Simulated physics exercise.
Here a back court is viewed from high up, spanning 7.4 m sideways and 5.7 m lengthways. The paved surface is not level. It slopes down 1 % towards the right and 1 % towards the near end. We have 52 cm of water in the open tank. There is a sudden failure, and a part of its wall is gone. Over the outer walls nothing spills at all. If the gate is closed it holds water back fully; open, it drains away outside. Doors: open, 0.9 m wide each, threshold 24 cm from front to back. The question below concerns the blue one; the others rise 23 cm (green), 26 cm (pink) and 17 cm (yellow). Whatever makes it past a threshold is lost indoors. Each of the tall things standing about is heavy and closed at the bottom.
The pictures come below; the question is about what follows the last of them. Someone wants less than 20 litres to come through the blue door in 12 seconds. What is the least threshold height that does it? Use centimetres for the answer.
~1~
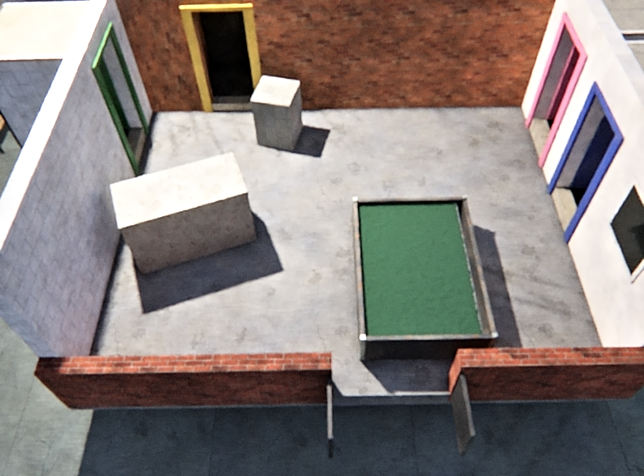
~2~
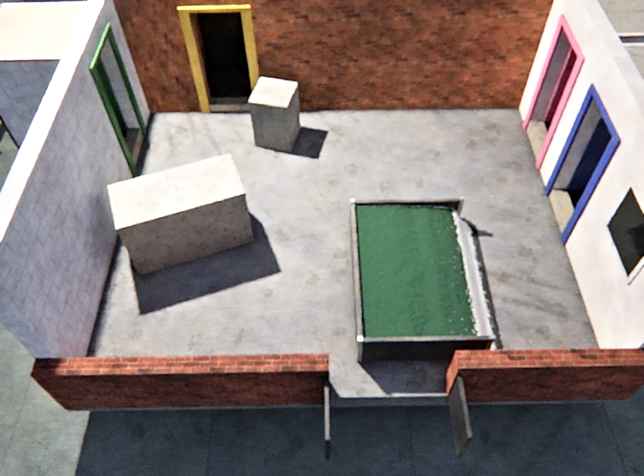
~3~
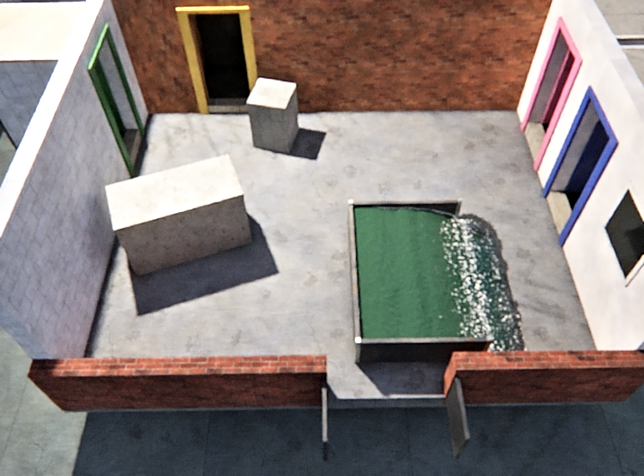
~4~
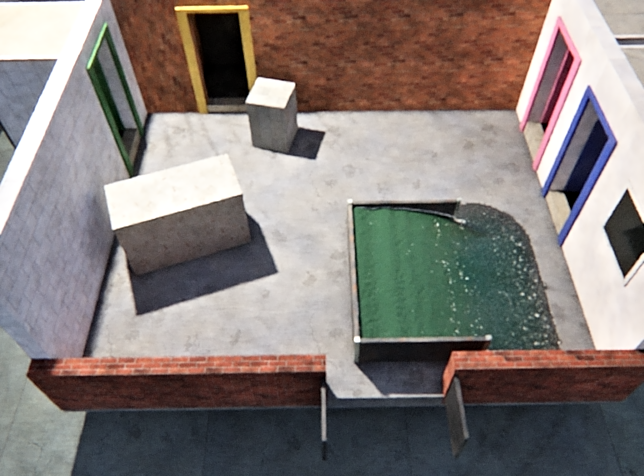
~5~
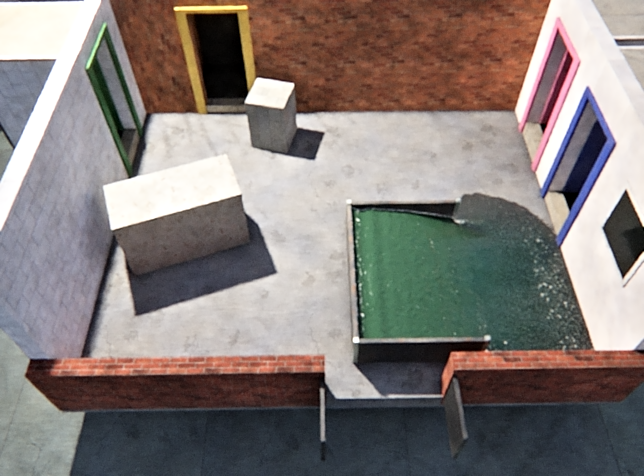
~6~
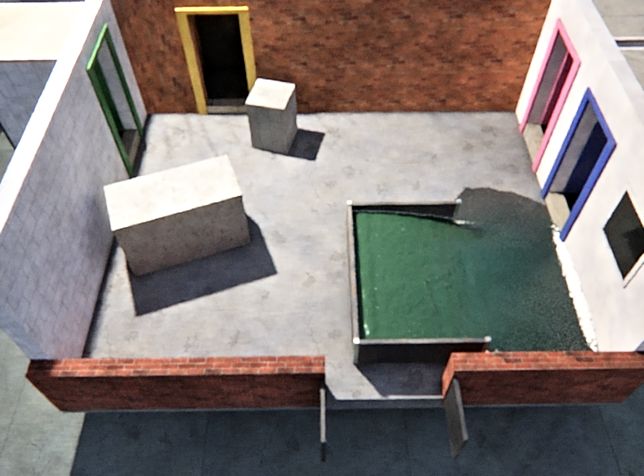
It needs to be around 21 cm high.
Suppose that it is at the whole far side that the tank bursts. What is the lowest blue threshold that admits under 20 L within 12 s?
Then something near 6.5 cm.
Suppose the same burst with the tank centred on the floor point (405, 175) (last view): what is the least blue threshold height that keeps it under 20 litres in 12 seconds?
28 cm or thereabouts.
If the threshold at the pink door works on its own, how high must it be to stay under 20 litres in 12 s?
At pink, roughly 9.5 cm.
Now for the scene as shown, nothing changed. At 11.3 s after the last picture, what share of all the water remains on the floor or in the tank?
Close to 90 in a hundred.
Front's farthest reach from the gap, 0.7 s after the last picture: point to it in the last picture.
The farthest wet point is roughly at (532, 159) in the last view.
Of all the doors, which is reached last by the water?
The green door.
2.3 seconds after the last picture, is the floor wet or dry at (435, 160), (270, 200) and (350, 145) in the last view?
First wet through, second bone-dry, third bone-dry.
Then, 0.7 s after the last picture water covers 20 % of the floor, deepest (45 cm) near (601, 367); 25 cm at the blue door, 3 litres in over its 20 cm threshold.
Then, 2.3 s after the last picture water covers 30 % of the floor, deepest (27 cm) near (605, 379); 19 cm at the blue door, 22 litres in over its 20 cm threshold.
Then, 11.3 s after the last picture water covers 85 % of the floor, deepest (10 cm) near (592, 380); 8 cm at the blue door, 23 litres in over its 20 cm threshold.
At the blue door as built, the water peaked near 26 cm, 0.9 s after the last picture.
With a threshold of 16.5 cm, 50 litres would have come in within the 12 s; with 22.5 cm, 12 litres. So under 20 litres takes about 21 cm.
